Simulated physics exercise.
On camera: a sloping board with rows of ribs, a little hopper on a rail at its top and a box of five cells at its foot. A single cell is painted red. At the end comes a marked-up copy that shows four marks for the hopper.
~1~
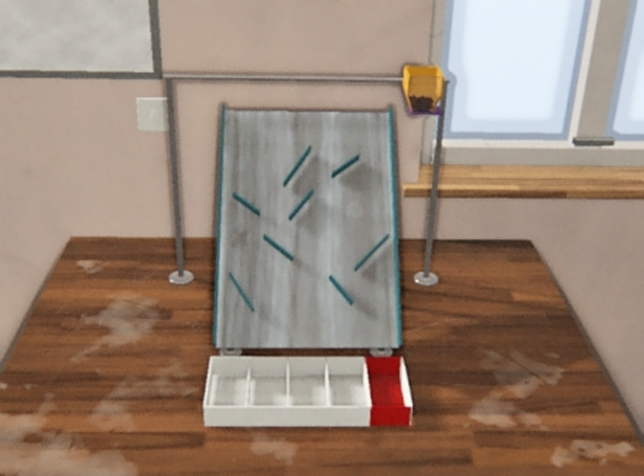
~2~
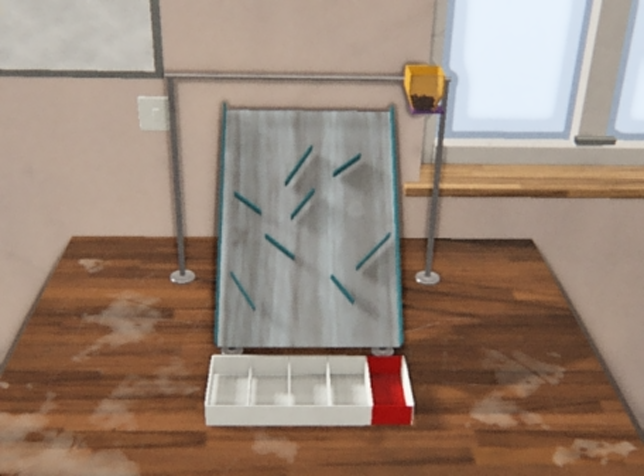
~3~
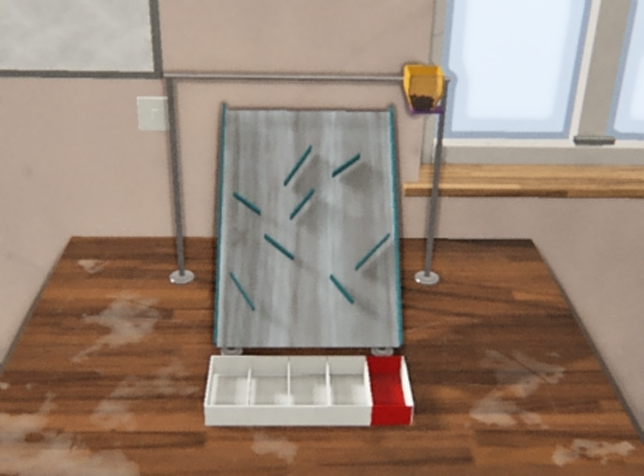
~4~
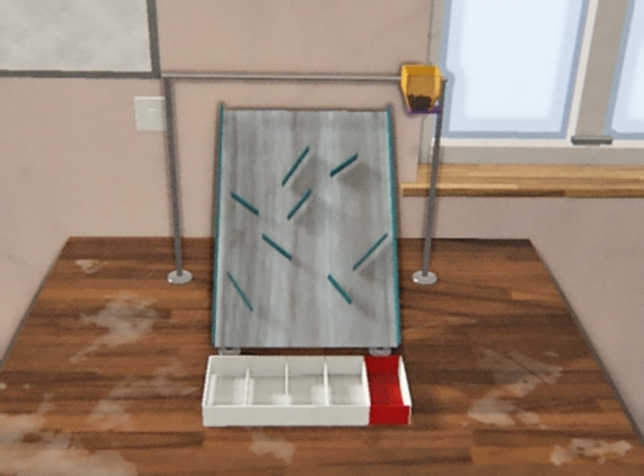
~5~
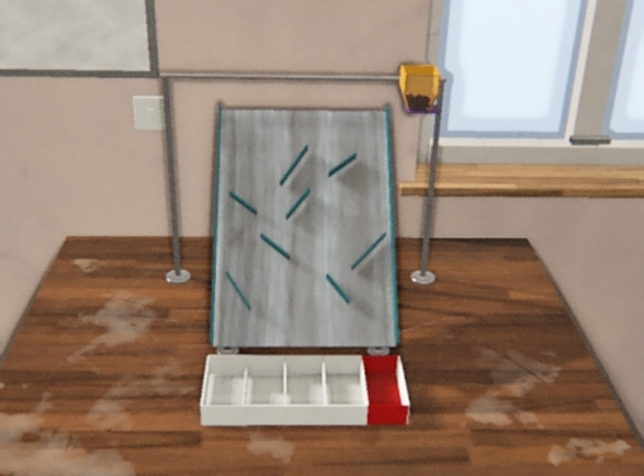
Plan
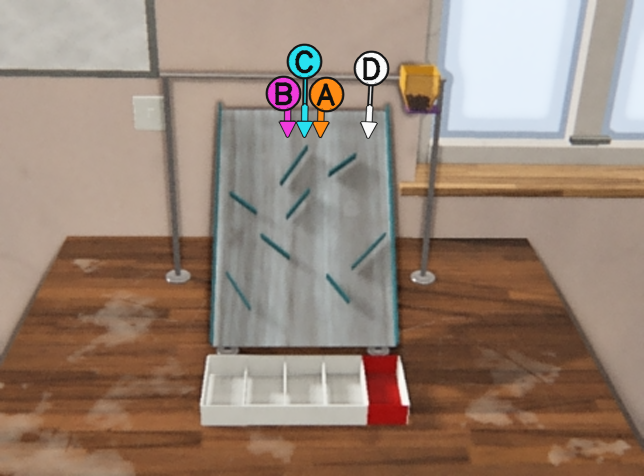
The small yellow hopper stayed at the right end of its rail, above a sloping ribbed board and a white box with one red cell, and nothing moved beyond a slight shake of the view.
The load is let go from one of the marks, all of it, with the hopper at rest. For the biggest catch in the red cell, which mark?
I would pick mark D.
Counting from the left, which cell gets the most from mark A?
It is the third one.
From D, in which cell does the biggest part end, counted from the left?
The fifth from the left.
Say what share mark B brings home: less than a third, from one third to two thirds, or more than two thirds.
Less than a third.
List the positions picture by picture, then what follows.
The first picture shows hopper (423, 104), allspice berries, door shut.
The second picture shows ribs (285, 182) to (312, 145), (334, 172) to (361, 154), (234, 192) to (261, 211).
The third picture shows ribs (290, 216) to (313, 189), (265, 234) to (293, 257), (356, 267) to (390, 233).
The fourth picture shows ribs (228, 272) to (251, 308), (329, 274) to (351, 301).
The fifth picture shows red cell (387, 413), number 5 of 5 from the left.
On the marked copy, mark A meets the board at (320, 131); mark B meets the board at (287, 131); mark C meets the board at (304, 131); mark D meets the board at (368, 132).
With A, about a tenth in the red cell, the larger part in other cells, about a tenth outside the box.
With B, about a tenth in the red cell, the larger part in other cells.
With C, about a tenth in the red cell, the larger part in other cells, just a few outside the box.
With D, the larger part in the red cell, about a tenth in other cells.
